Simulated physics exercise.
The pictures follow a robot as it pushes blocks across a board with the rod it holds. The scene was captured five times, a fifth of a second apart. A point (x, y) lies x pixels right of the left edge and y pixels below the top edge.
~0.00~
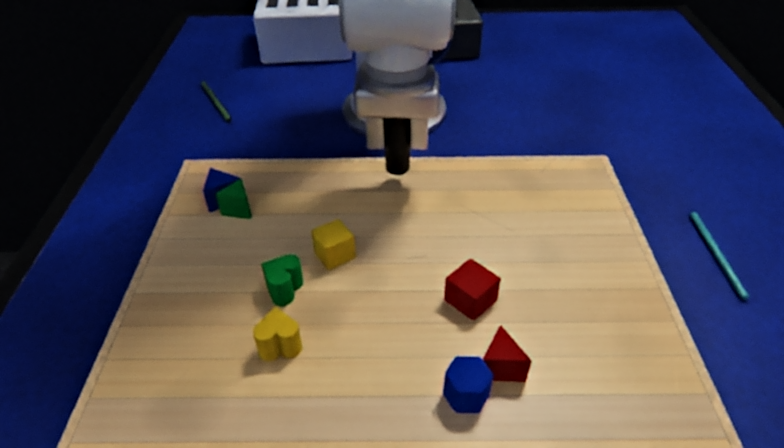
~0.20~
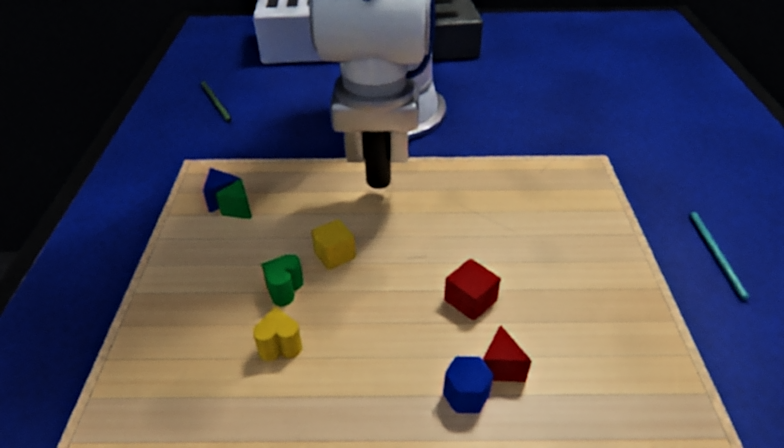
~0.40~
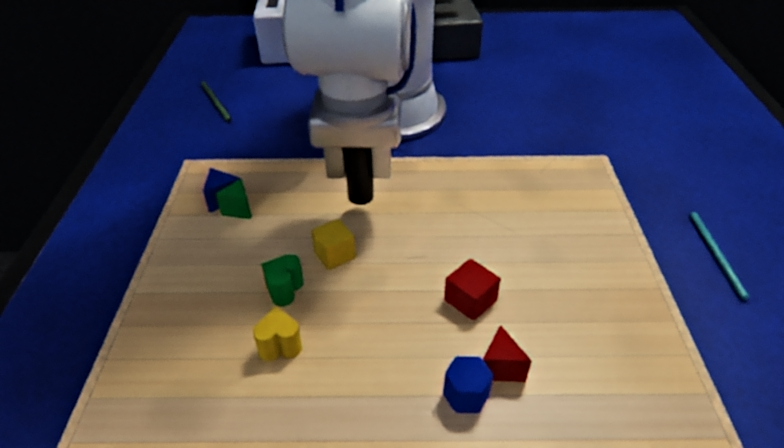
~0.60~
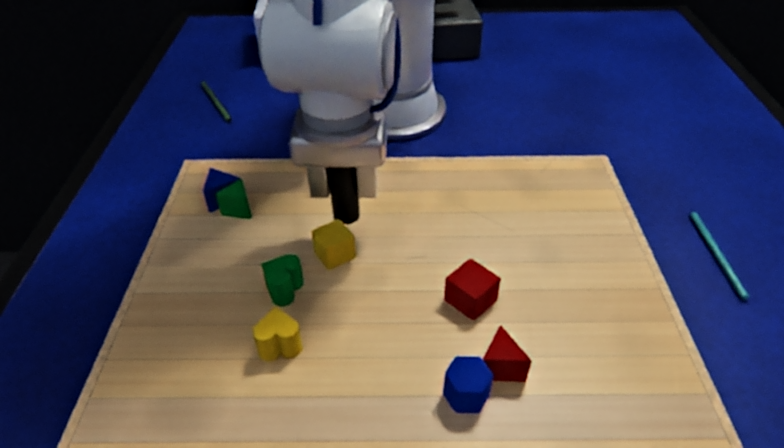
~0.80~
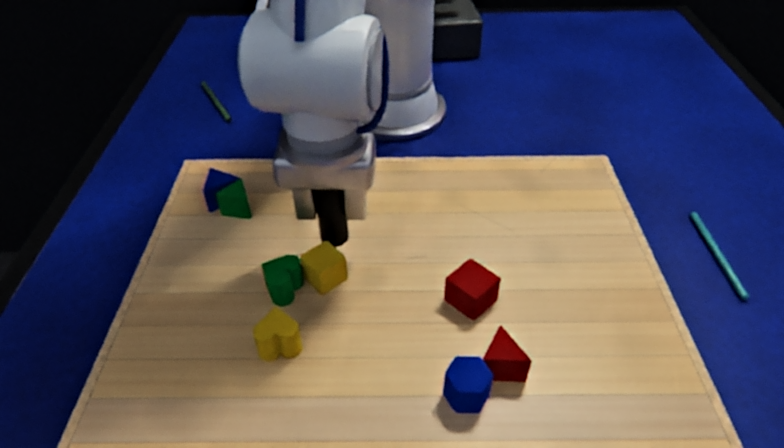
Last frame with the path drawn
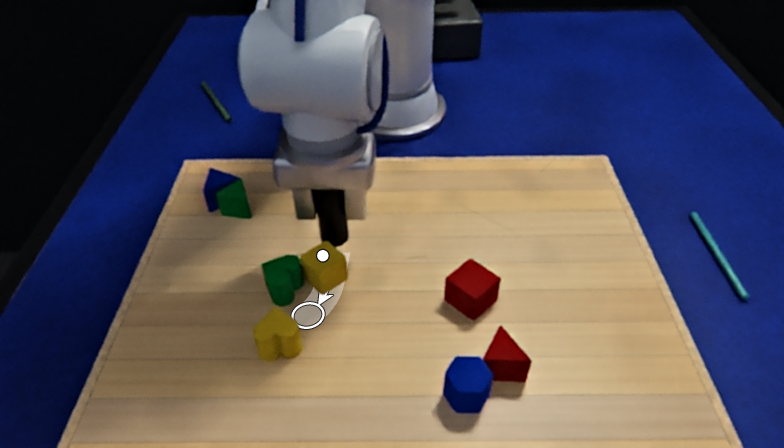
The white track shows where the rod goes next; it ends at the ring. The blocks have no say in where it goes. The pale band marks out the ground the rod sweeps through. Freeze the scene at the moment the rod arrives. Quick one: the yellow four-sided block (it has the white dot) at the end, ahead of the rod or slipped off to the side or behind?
I expect it to be in front.
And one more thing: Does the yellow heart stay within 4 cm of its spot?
In short: Yes.
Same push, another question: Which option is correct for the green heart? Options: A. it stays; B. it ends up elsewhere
The answer is B.
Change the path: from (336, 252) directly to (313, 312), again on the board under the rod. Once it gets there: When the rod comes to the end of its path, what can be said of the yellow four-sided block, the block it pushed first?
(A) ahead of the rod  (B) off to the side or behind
It's A.
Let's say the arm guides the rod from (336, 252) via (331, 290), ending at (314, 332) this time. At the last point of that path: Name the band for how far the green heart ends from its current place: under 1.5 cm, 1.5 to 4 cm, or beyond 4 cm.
Displacement: Within 1.5 cm.
Drawn move, from (336, 252) via (332, 273) and (326, 295), ending at (308, 315); the dot is on the yellow four-sided block.
On the path given first. Halfway along, rod at (327, 270); green heart at (273, 273), turned 20° clockwise; yellow four-sided block at (314, 291).
At the end, rod at (305, 301); yellow heart at (262, 345); green heart at (273, 273), turned 20° clockwise; yellow four-sided block at (298, 325), turned 15° anticlockwise.
